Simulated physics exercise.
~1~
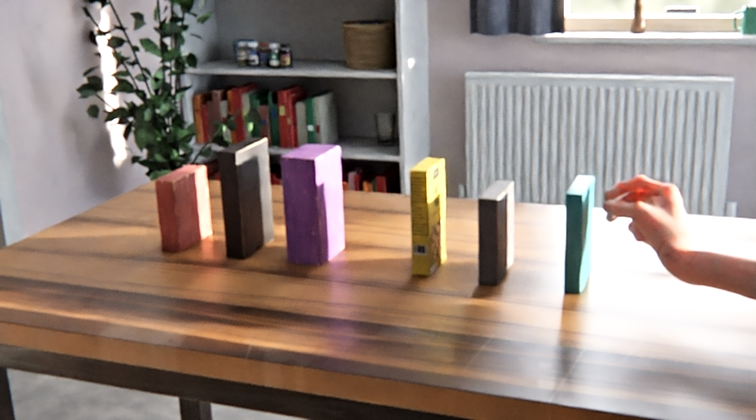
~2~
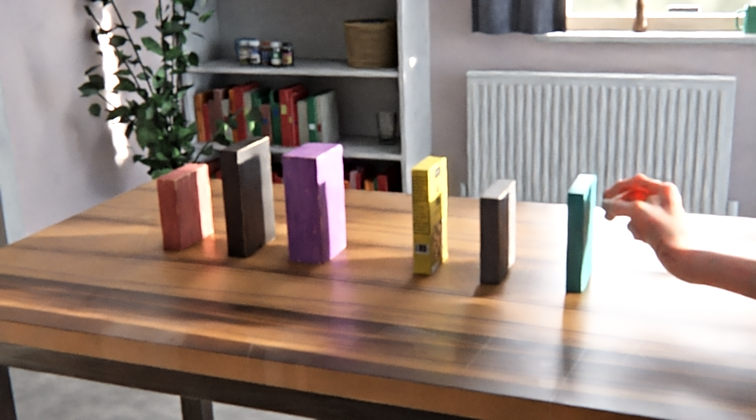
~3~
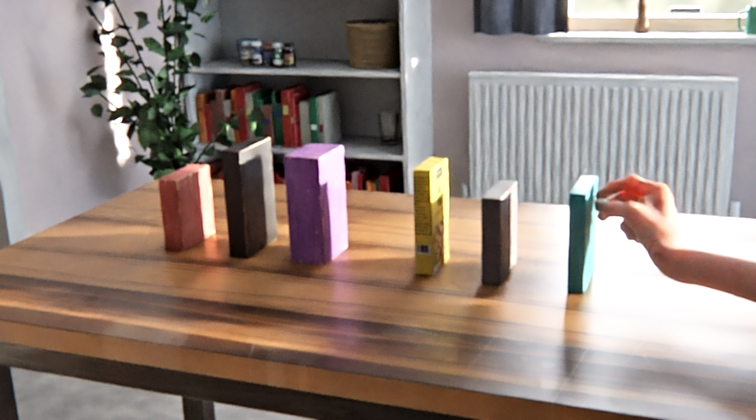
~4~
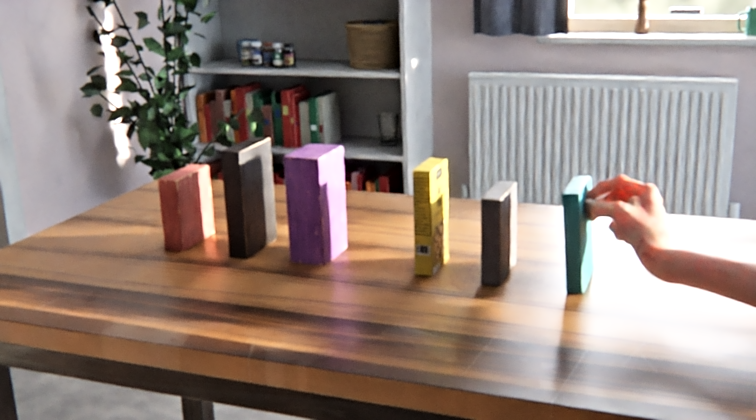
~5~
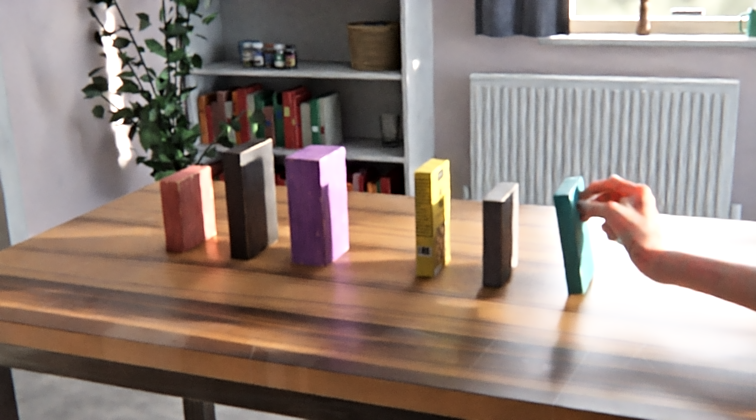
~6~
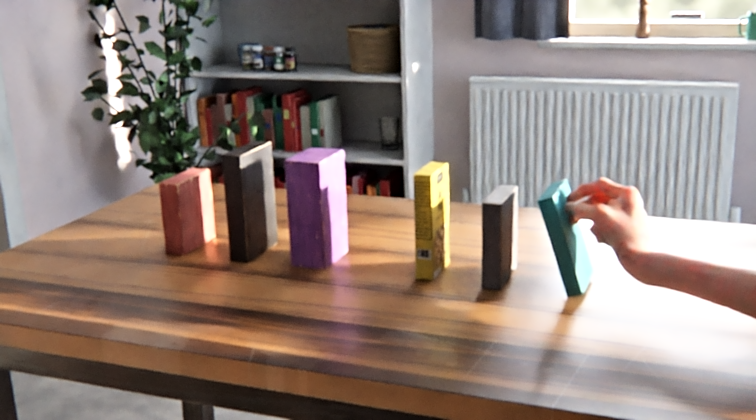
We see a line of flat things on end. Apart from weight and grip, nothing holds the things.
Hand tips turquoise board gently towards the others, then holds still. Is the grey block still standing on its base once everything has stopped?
No - loses its balance.
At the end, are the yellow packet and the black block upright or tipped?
The yellow packet goes down; the black block remains standing.
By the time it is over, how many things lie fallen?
3.
Then, 0.30 s later than the last frame, turquoise board 69° over; grey block tilted by 32° near (476, 236).
Then, 0.50 s later than the last frame, turquoise board 90° over; grey block on its side near (454, 252); yellow packet tilted by 8°; purple block tilted by 3°.
Then, 0.60 s later than the last frame, turquoise board 90° over; grey block on its side near (455, 265); yellow packet tilted by 20°.
Then, 1.00 s later than the last frame, turquoise board 90° over; grey block on its side near (455, 265); yellow packet tilted by 47°.
When it is over, lying over on the table, yellow packet and grey block; the other 2 as before. End places, in pixels of the last picture, grey block near (455, 265).
